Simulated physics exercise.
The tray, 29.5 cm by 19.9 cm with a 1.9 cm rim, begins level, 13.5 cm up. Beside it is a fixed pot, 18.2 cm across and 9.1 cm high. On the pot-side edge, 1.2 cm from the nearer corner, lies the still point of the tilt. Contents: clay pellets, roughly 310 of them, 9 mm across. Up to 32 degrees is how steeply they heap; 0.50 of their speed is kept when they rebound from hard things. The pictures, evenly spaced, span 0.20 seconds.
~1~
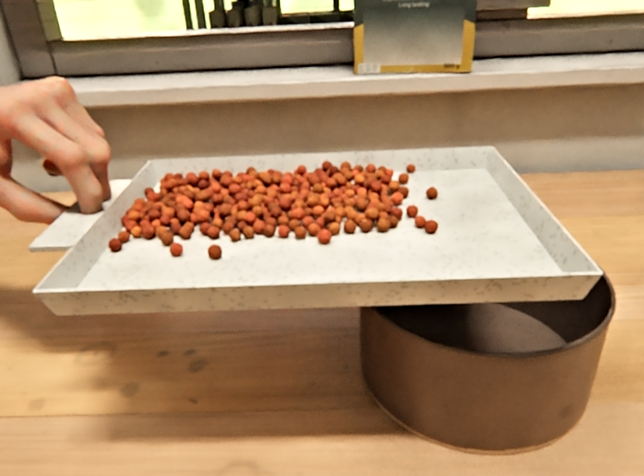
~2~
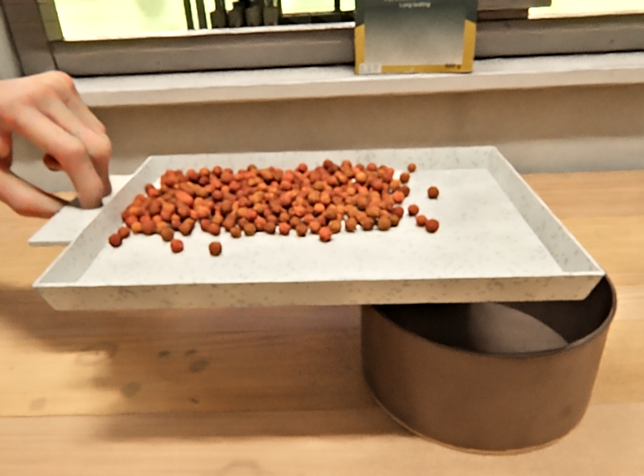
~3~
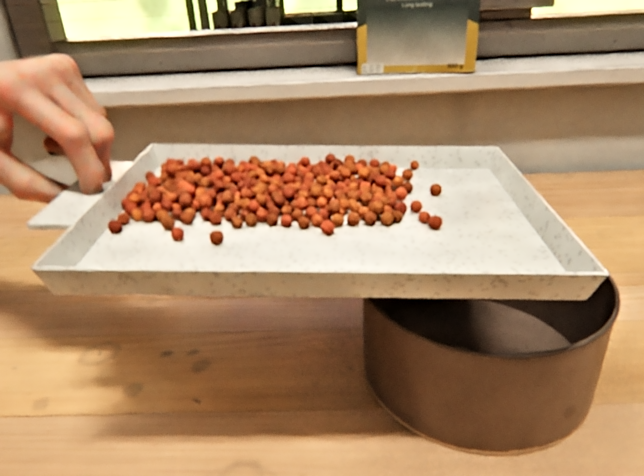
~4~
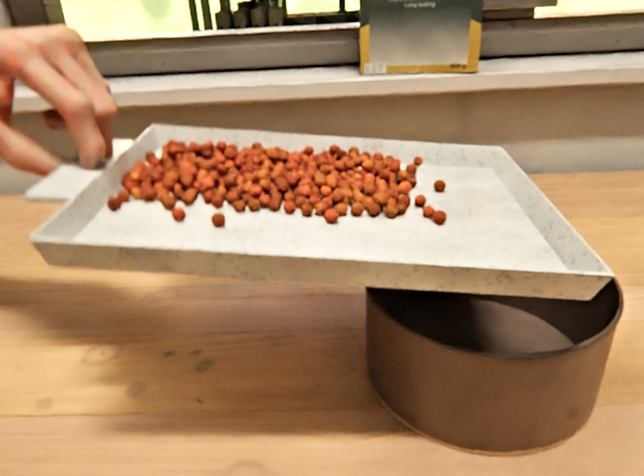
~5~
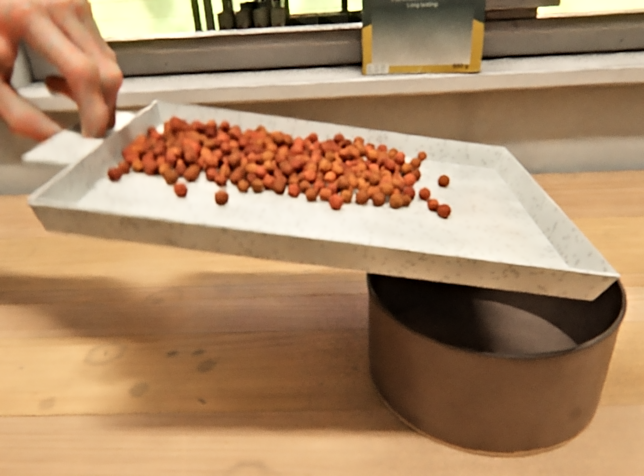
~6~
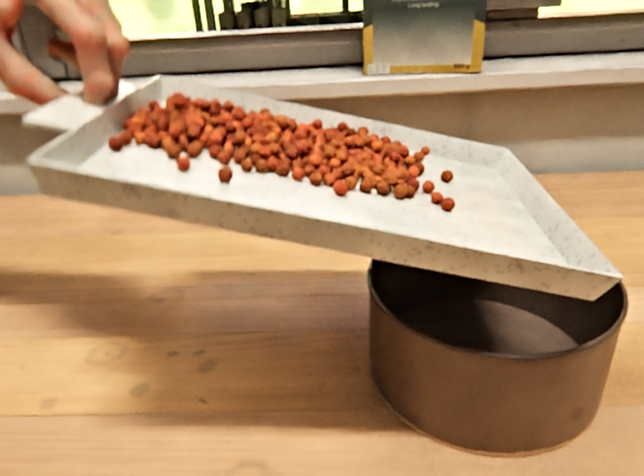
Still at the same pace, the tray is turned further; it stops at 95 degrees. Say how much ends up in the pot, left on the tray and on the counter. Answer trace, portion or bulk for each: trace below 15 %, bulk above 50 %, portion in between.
Pot: Portion. Tray: Trace. Counter: Bulk.
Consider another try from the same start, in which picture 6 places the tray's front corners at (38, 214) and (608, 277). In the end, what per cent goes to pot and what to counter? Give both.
Split: Pot = 0, counter = 100.
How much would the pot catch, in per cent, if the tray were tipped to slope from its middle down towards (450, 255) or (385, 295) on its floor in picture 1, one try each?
Roughly 0 % for the first direction, roughly 0 % for the second.
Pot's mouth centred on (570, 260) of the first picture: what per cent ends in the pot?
Close to 85 in a hundred.
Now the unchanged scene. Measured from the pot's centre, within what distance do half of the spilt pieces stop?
Roughly 20 centimetres.
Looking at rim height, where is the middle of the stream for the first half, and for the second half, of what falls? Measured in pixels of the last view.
First near (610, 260), then at (570, 260).
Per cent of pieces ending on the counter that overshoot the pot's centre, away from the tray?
I'd put it at close to 100 per cent.
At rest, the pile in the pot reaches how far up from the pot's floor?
About 2.0 cm.
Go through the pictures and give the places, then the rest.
The first picture shows tray tilt 0 degrees, front corners at (47, 286) and (589, 268); middle of the pieces at (272, 195); pot at (480, 273).
The second picture shows tray tilt 1 degrees, front corners at (47, 280) and (590, 268); middle of the pieces at (273, 193).
The third picture shows tray tilt 3 degrees, front corners at (45, 263) and (594, 269); middle of the pieces at (275, 185).
The fourth picture shows tray tilt 6 degrees, front corners at (43, 234) and (600, 269), lowest corner right back; middle of the pieces at (279, 171).
The fifth picture shows tray tilt 11 degrees, front corners at (43, 197) and (606, 270), lowest corner right back; middle of the pieces at (283, 155).
The sixth picture shows tray tilt 15 degrees, front corners at (43, 158) and (610, 270), lowest corner right back; middle of the pieces at (287, 139); pot at (490, 274).
Then, 0.39 s after the last picture, tilt 54 degrees; the tray holds 100 %, the pot 0 %.
Then, 0.64 s after the last picture, tilt 80 degrees; the tray holds 45 %, the pot 10 %.
Then, 1.00 s after the last picture, tilt 95 degrees; the tray holds 10 %, the pot 30 %.
In the end, pot 40 %, tray 0 %, counter 60 %.
